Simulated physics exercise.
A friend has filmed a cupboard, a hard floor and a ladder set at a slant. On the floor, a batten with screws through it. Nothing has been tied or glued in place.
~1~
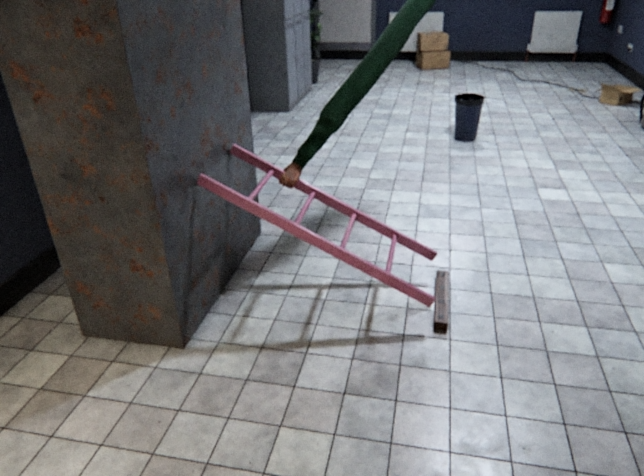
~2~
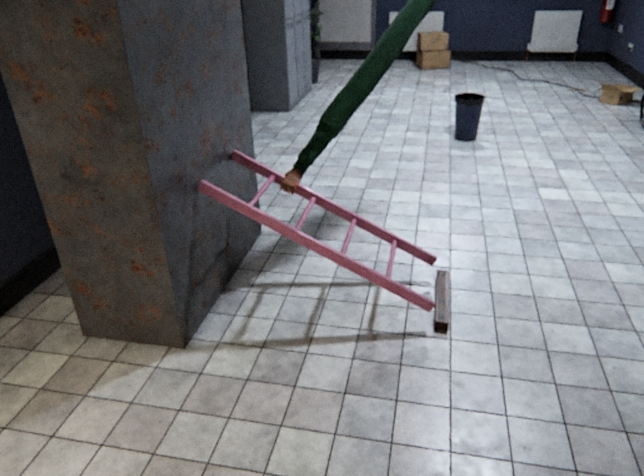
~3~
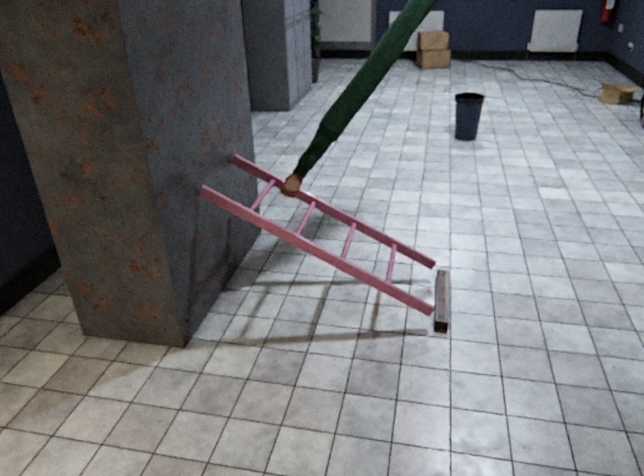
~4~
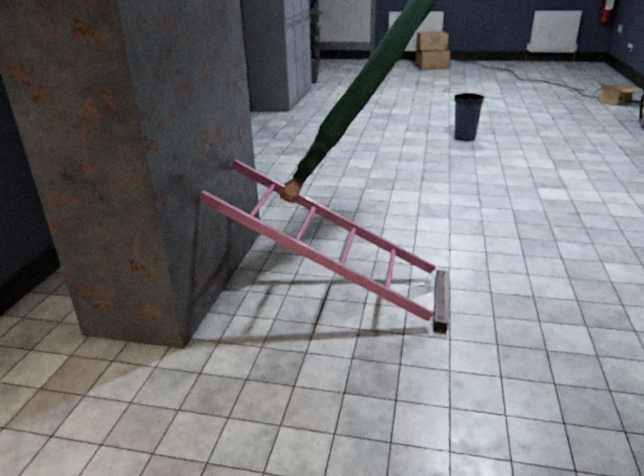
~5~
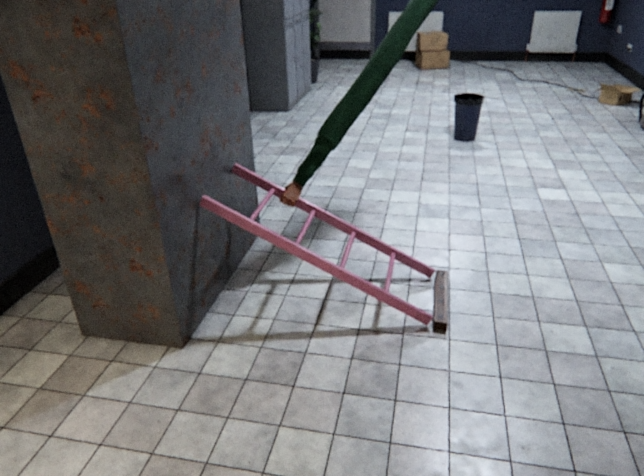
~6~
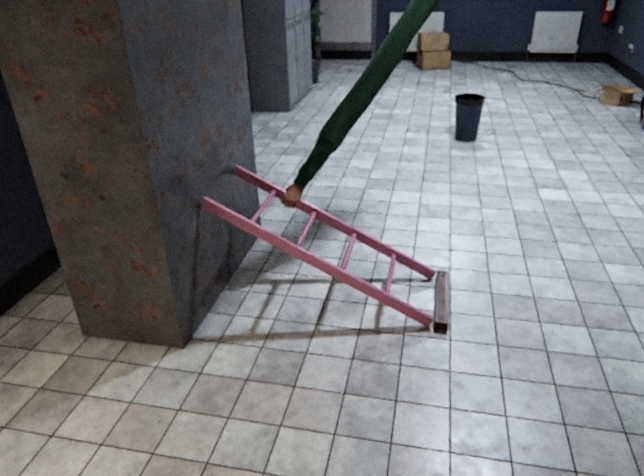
A pink ladder, slanted between a grey cupboard and a batten on the tiled floor, moves slightly downward as a hand in a green sleeve holds it, then rests in place with the hand still on it.
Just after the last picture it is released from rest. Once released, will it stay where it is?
Yes.
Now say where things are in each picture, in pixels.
Still on the way; pink ladder (326, 221); batten (442, 298), in the first picture.
Still on the way; pink ladder (327, 226); batten (442, 298), in the second picture.
Still on the way; pink ladder (327, 231); batten (442, 297), in the third picture.
Still on the way; pink ladder (326, 236); batten (441, 298), in the fourth picture.
Still on the way; pink ladder (326, 240); batten (441, 298), in the fifth picture.
In place, still held; pink ladder (327, 241); batten (442, 298), in the sixth picture.
Then, 0.12 s past the last view, pink ladder at rest near (328, 242).
Then, 0.22 s past the last view, pink ladder moving near (327, 242).
Then, 0.56 s past the last view, pink ladder at rest near (327, 242).
Finally, the pink ladder remains leaning, near (327, 242).
